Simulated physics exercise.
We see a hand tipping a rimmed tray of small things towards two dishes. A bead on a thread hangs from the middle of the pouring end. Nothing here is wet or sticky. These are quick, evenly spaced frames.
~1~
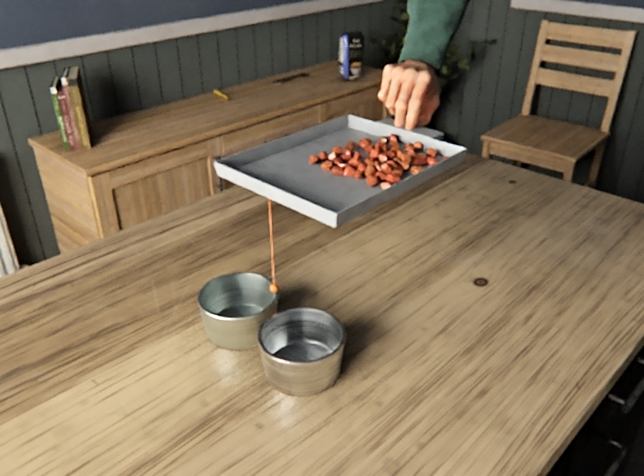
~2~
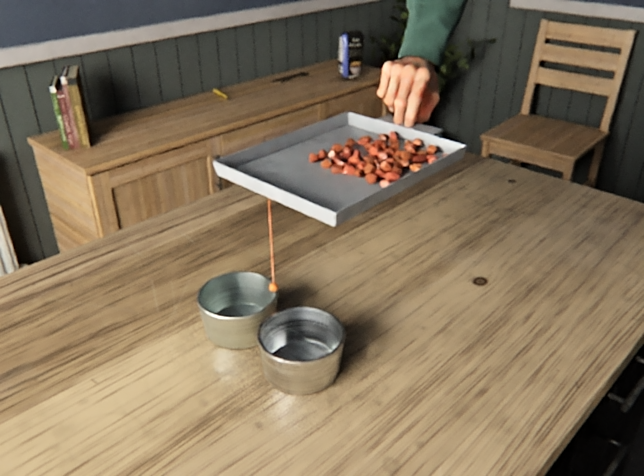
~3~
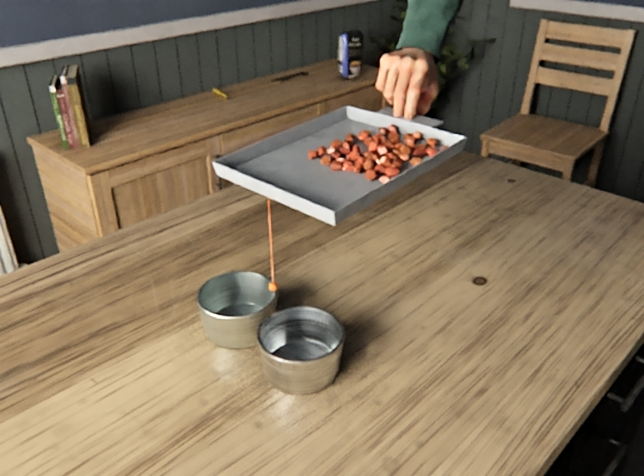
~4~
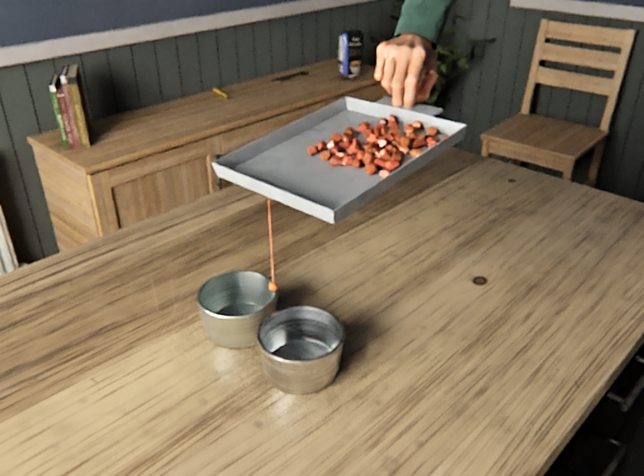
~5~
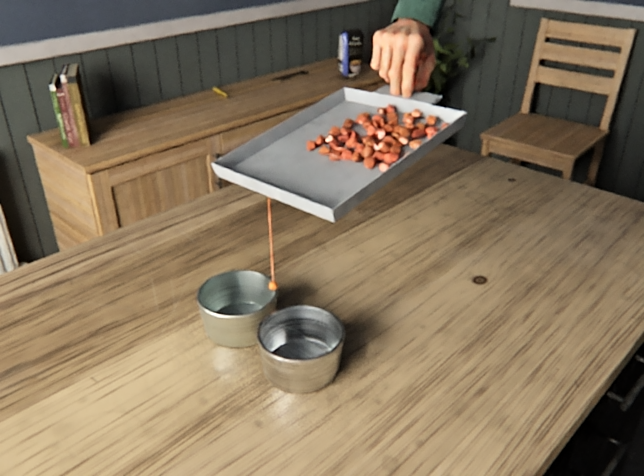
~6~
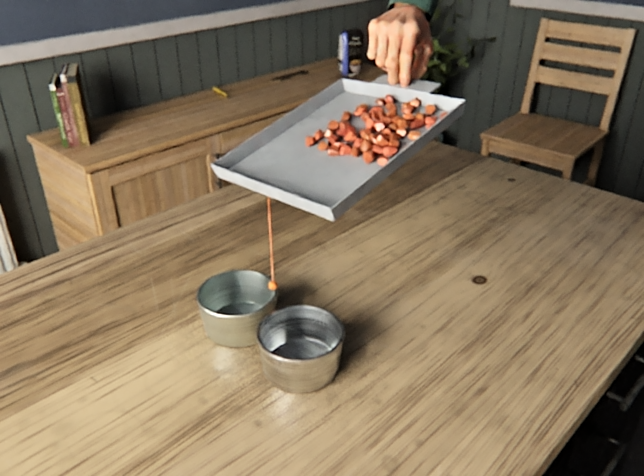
Wooden table in a panelled room, a hand gradually raising the back of a grey tray of reddish chunks above two metal dishes.
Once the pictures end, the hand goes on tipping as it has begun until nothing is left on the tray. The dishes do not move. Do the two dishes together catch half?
Caught overall: Over half.
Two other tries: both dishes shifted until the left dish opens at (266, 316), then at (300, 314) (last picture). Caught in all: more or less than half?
At the first place less than half, at the second not half.
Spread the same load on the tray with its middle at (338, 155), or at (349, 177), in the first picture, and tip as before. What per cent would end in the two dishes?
Near 60 % and 50 %.
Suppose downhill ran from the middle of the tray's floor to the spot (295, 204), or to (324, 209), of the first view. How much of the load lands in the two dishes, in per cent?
Near 80 % and 70 %.
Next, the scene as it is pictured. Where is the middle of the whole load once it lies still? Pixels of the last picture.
Around (234, 324).
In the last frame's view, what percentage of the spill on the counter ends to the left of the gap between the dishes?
About 90 per cent.
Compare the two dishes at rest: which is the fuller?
The winner is the left one.
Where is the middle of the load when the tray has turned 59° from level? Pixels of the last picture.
Near (260, 175).
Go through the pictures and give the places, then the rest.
In the first picture, corners of the pouring end at (217, 161) and (336, 212), level; middle of the load at (382, 158), bits of crushed brick; left dish at (209, 325); right dish at (271, 368); bead on its thread at (274, 288).
In the second picture, corners of the pouring end at (217, 161) and (335, 211), level; middle of the load at (382, 155).
In the third picture, corners of the pouring end at (216, 161) and (334, 210), tipped barely, lowest at the left corner; middle of the load at (382, 150).
In the fourth picture, corners of the pouring end at (215, 162) and (333, 209), tipped a little, lowest at the left corner; middle of the load at (381, 142).
In the fifth picture, corners of the pouring end at (215, 163) and (332, 207), tipped a little, lowest at the left corner; middle of the load at (380, 133).
In the sixth picture, corners of the pouring end at (214, 164) and (331, 206), tipped a little, lowest at the left corner; middle of the load at (379, 125); left dish at (208, 322); right dish at (270, 366).
Soon, tray tipped steeply; nearly all on the tray; a stray few in the air.
A while on, tray tipped right over; about two thirds on the tray; a stray few in the right dish; a small part in the left dish; a small part outside both; a small part in the air.
Towards the end, tray tipped past a quarter turn; a small part in the right dish; about two thirds in the left dish; about a third outside both.
Finally, tray tipped past a quarter turn; a small part in the right dish; about two thirds in the left dish; about a third outside both.
